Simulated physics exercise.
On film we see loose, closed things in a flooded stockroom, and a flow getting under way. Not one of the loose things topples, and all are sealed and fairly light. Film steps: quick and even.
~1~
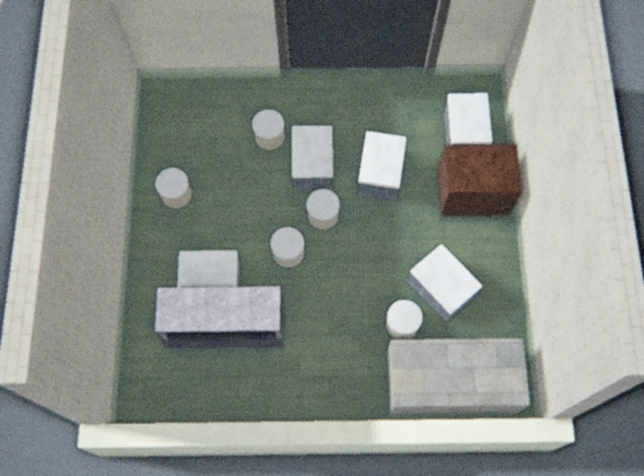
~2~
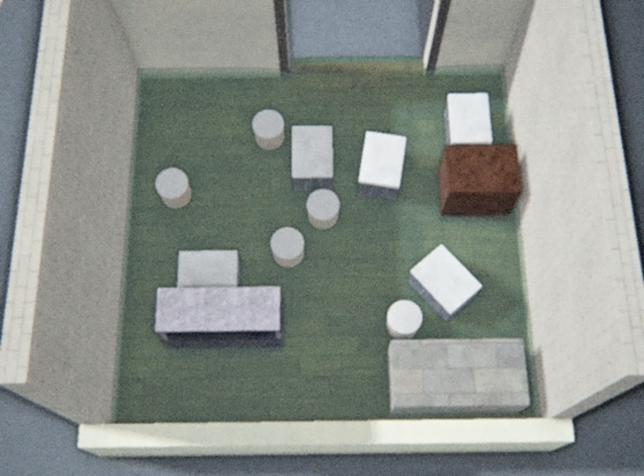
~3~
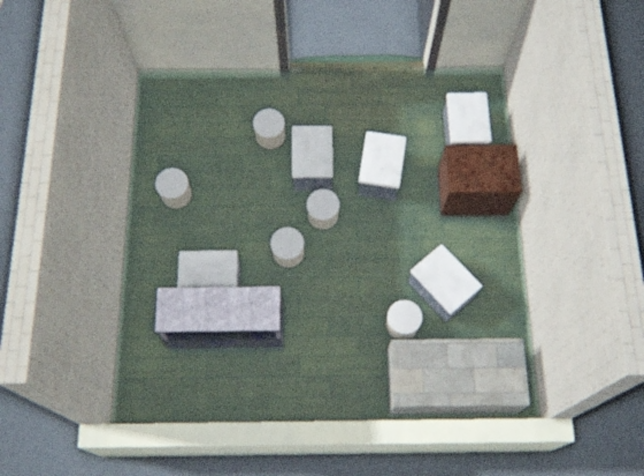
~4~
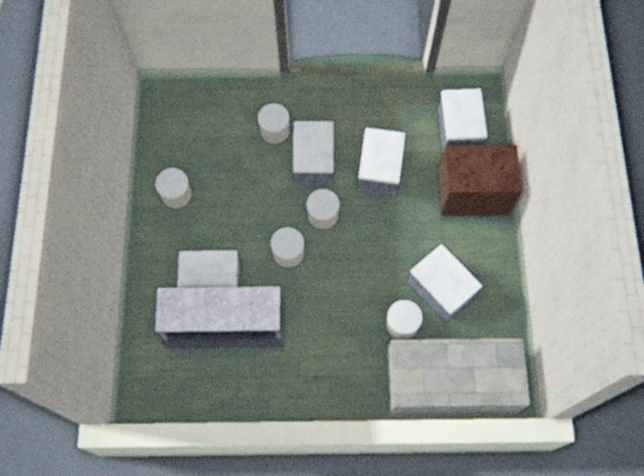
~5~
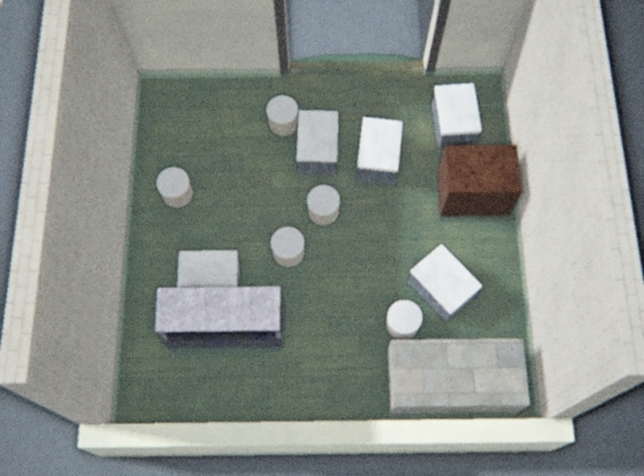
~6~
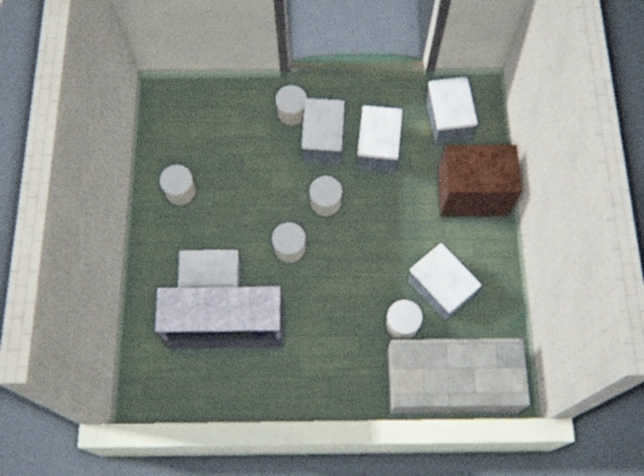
In a walled room with a green floor, pale blocks and round drums sit scattered around as the dark doorway at the back turns pale. At first they stay still; then those nearest the opening edge slowly toward it, and a few farther drums shift slightly.
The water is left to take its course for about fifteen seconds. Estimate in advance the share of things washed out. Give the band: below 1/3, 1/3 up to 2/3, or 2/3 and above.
Band: 2/3 and above.
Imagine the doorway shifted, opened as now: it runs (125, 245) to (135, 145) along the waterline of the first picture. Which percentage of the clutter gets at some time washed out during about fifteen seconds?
Estimate: Close to 60 %.
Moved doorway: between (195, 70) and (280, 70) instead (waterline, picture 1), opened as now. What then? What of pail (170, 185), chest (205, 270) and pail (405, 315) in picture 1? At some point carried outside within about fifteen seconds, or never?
Result by object, in the order asked: Flushed / not flushed / not flushed.
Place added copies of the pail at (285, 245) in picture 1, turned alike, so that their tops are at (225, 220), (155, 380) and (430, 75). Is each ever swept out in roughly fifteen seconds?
Exits, remains, exits.
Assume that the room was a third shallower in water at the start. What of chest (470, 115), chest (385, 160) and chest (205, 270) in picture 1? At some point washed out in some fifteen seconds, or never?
Listed as asked: Ends up outside, ends up outside, held inside.
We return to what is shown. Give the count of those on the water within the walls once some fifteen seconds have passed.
Well, I'd say 2.
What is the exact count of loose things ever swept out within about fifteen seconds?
Exactly 8.
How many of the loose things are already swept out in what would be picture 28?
6.
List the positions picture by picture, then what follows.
In the first picture, a pail at (268, 124) floats; a chest at (312, 150) floats; 0 of 10 have shifted.
In the second picture, a pail at (268, 124) floats; a chest at (312, 150), afloat; 0 of 10 have shifted.
In the third picture, a pail at (269, 123), afloat; a chest at (312, 150) floats; 0 of 10 have shifted.
In the fourth picture, a pail at (273, 117), afloat, close to its start; a chest at (313, 145) floats, close to its start; 4 of 10 have shifted.
In the fifth picture, a pail at (282, 109), afloat, close to its start; a chest at (318, 135) floats, close to its start; 5 of 10 have shifted.
In the sixth picture, a pail at (291, 99) floats, a stride from its start; a chest at (323, 123), afloat, a stride from its start; 7 of 10 have shifted.
A moment on, 0 of 10 are out; 10 afloat.
Next, 5 of 10 are out; 5 afloat.
Later, 6 of 10 are out; 4 afloat.
In the end, 8 of 10 are out; 2 afloat.
